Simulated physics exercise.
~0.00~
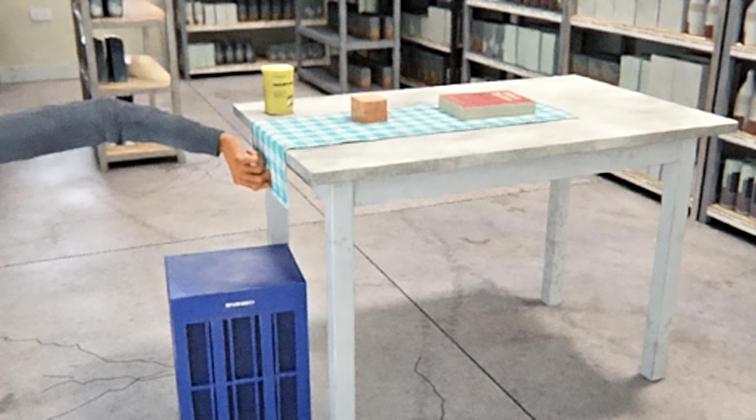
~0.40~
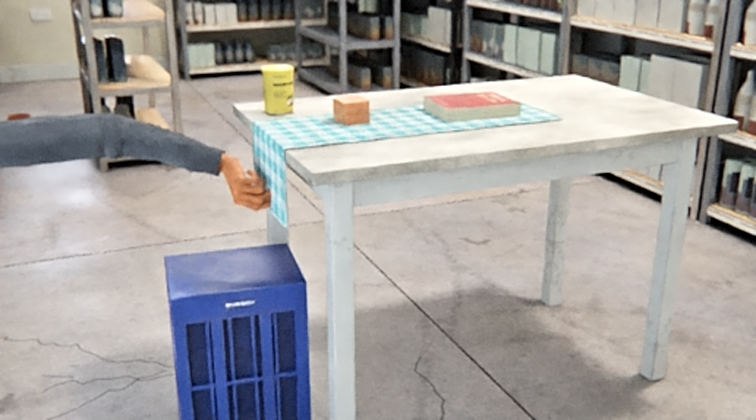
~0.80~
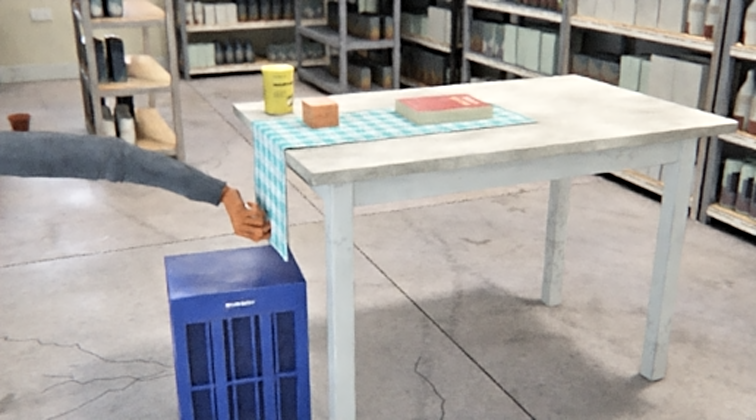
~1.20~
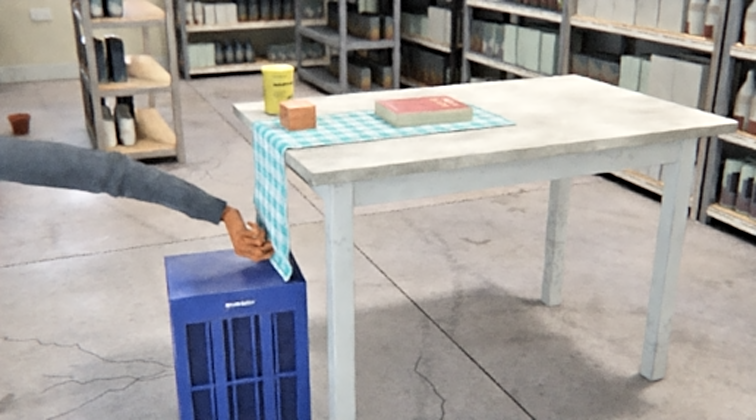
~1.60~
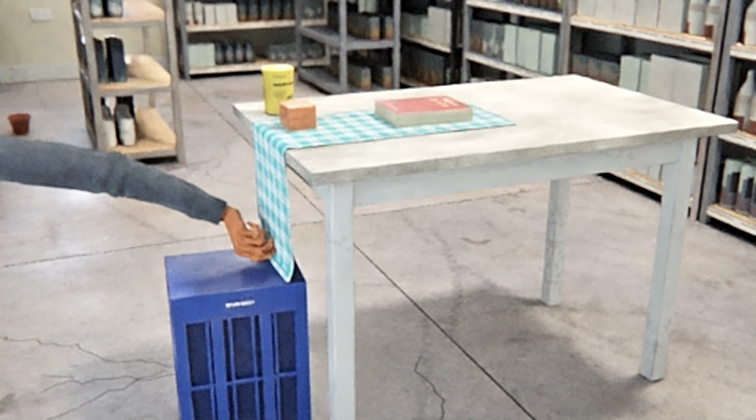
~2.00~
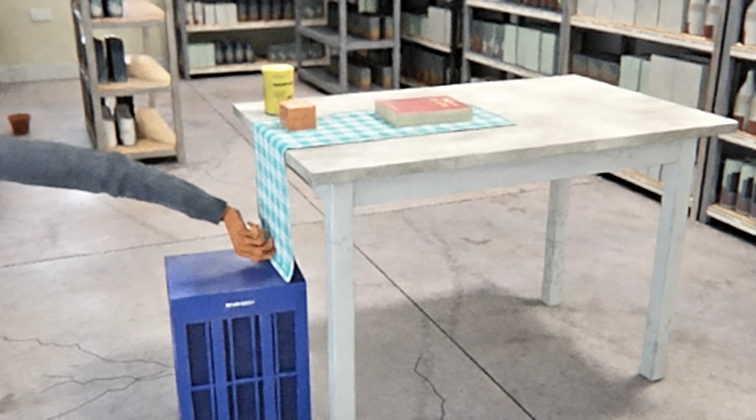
In a storeroom lined with shelves, a hand slowly pulled a checked turquoise cloth down over a table's left edge, drawing an orange block and a red book leftward, then held its hem at the blue crate while the block and yellow tin remained on the table.
